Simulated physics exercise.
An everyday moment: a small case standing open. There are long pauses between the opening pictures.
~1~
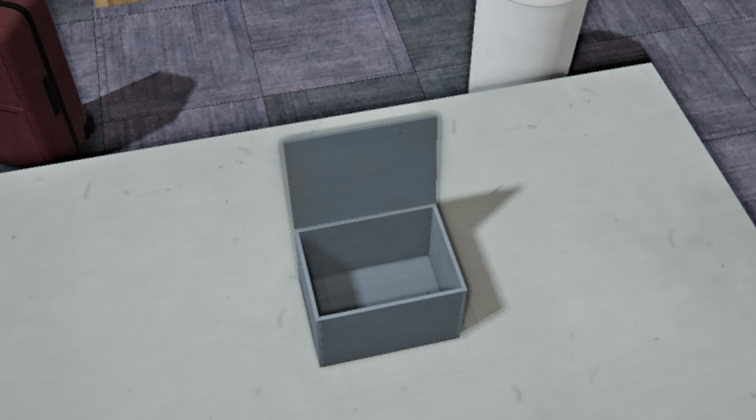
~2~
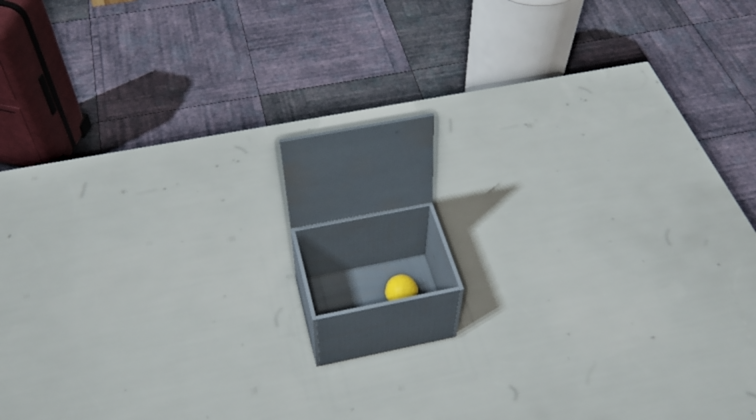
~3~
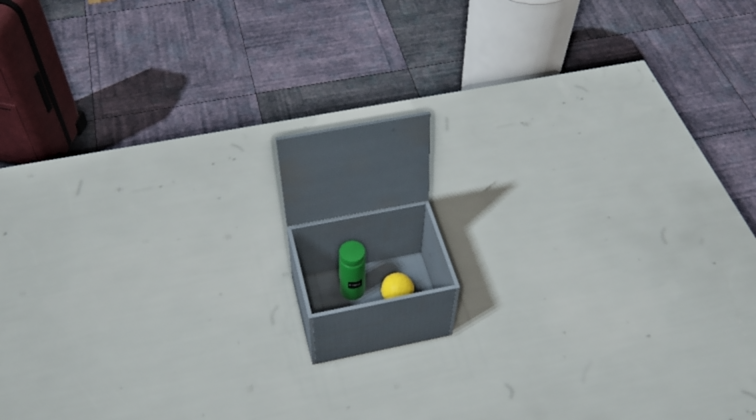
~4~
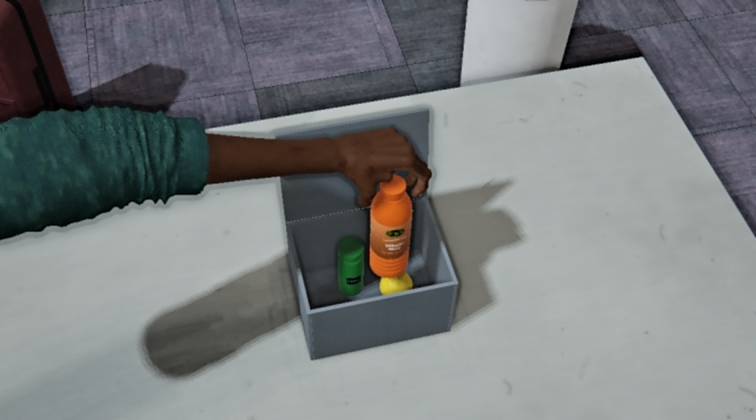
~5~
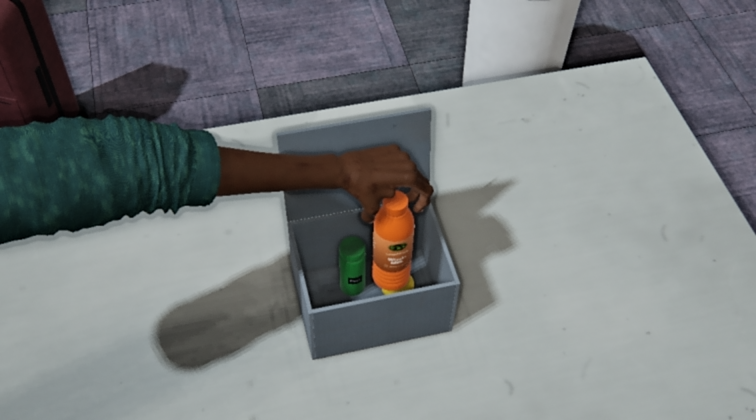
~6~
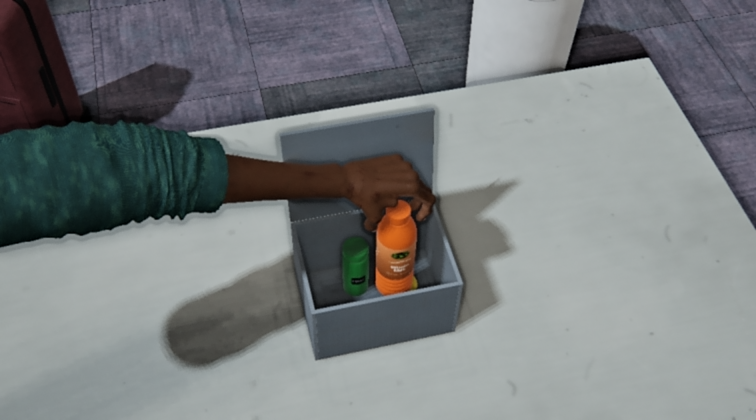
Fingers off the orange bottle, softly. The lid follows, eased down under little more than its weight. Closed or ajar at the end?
It shuts flat.
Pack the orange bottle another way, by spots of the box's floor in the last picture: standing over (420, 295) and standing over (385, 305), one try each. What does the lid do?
First, it will not close; second, it sits on the rim.
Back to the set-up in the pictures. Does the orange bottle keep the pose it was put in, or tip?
The orange bottle tips.
Then, 0.50 s later than the last frame, orange bottle tilted by 59° near (363, 288); yellow lemon moved about its own width.
Then, 1.50 s later than the last frame, lid 65° above the rim; orange bottle tilted by 62° near (364, 291); yellow lemon moved about its own width.
Then, 2.00 s later than the last frame, lid 23° above the rim; orange bottle tilted by 62° near (364, 291); yellow lemon moved about its own width.
When it is over, lid shut; lying over in the box, orange bottle; moved from the start, yellow lemon; green shaker as before. End places, in pixels of the last picture, orange bottle near (364, 290).
